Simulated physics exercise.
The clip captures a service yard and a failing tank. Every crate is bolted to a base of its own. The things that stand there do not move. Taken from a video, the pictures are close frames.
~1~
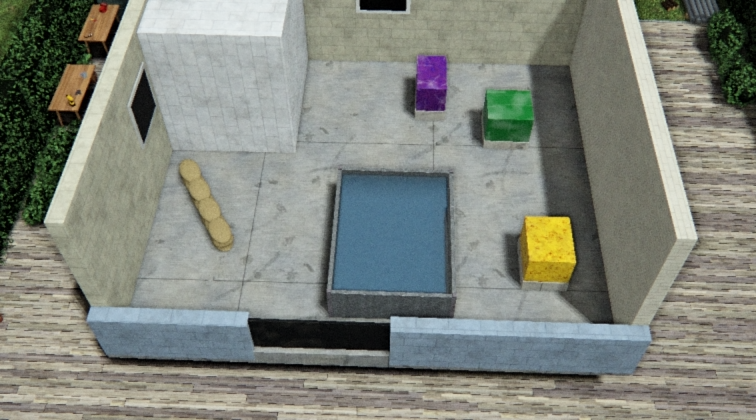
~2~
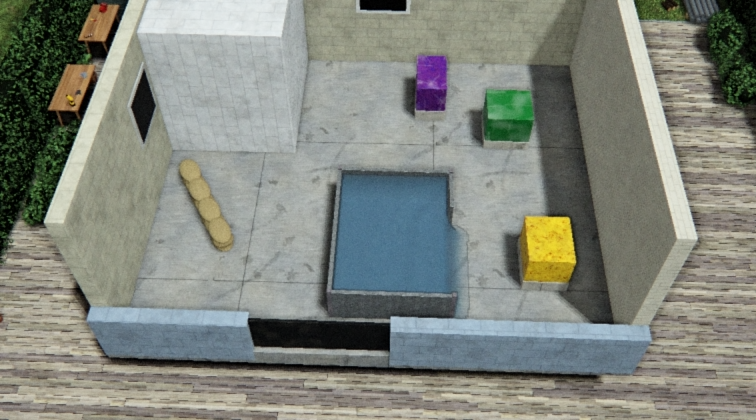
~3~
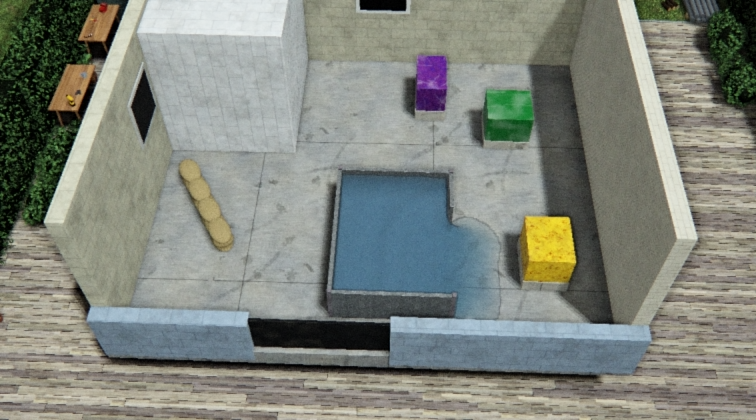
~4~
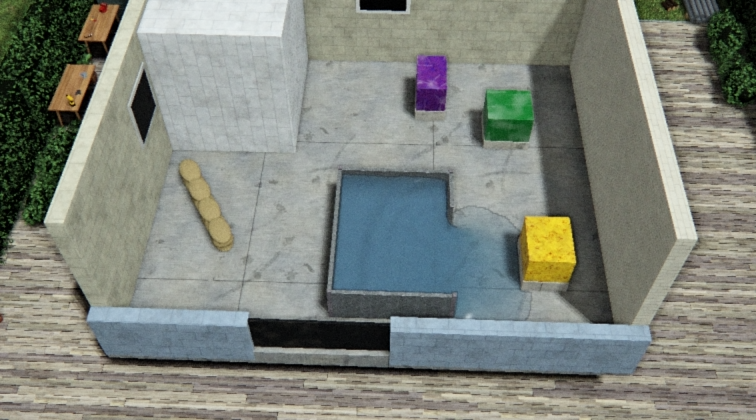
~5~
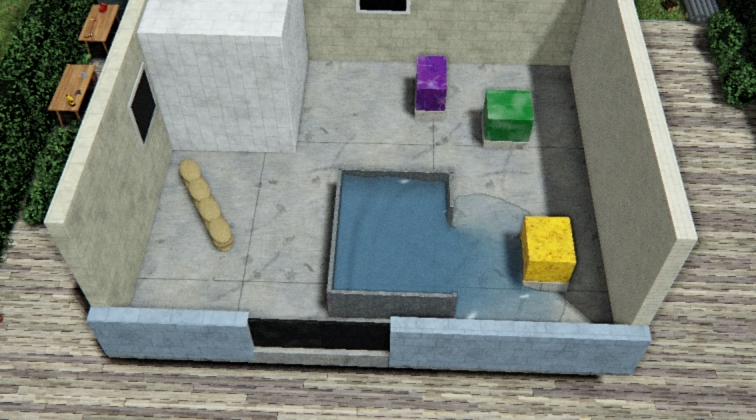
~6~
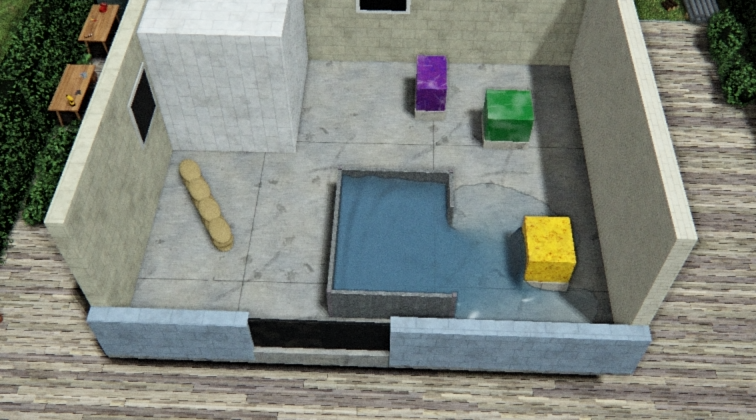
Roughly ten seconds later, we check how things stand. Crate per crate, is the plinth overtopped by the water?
Result: The purple crate sits high enough, the green crate sits too low, the yellow crate sits too low.
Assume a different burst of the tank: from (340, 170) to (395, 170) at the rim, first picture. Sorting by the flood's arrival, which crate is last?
That would be the yellow one.
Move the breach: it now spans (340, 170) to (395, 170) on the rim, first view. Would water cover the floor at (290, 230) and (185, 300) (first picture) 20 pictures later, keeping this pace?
In the order asked: Left untouched and left untouched.
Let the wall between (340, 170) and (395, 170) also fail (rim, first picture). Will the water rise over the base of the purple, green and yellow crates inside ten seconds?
Result: Purple crate is swamped; green crate is not reached; yellow crate is not reached.
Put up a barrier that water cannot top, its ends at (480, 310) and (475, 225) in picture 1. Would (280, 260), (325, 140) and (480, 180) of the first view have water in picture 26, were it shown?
As listed: Not flooded, no water, flooded.
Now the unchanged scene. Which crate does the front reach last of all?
I'd name the crate marked purple.
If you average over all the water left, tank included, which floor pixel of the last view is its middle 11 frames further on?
Somewhere around (467, 262) in the last view.
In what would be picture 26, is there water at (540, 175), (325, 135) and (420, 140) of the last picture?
Point one sodden, point two left clear, point three sodden.
A moment on, water covers 20 % of the floor; the purple crate not reached, the green crate not reached, the yellow crate water round its plinth.
Next, water covers 30 % of the floor; the purple crate not reached, the green crate water round its plinth, the yellow crate water round its plinth.
Then, water covers 45 % of the floor; the purple crate water round its plinth, the green crate water round its plinth, the yellow crate water round its plinth.
Later, water covers 80 % of the floor; the purple crate water round its plinth, the green crate water round its plinth, the yellow crate water round its plinth.
In the end, water covers 100 % of the floor; the purple crate stayed above the water, the green crate was topped, the yellow crate was topped.
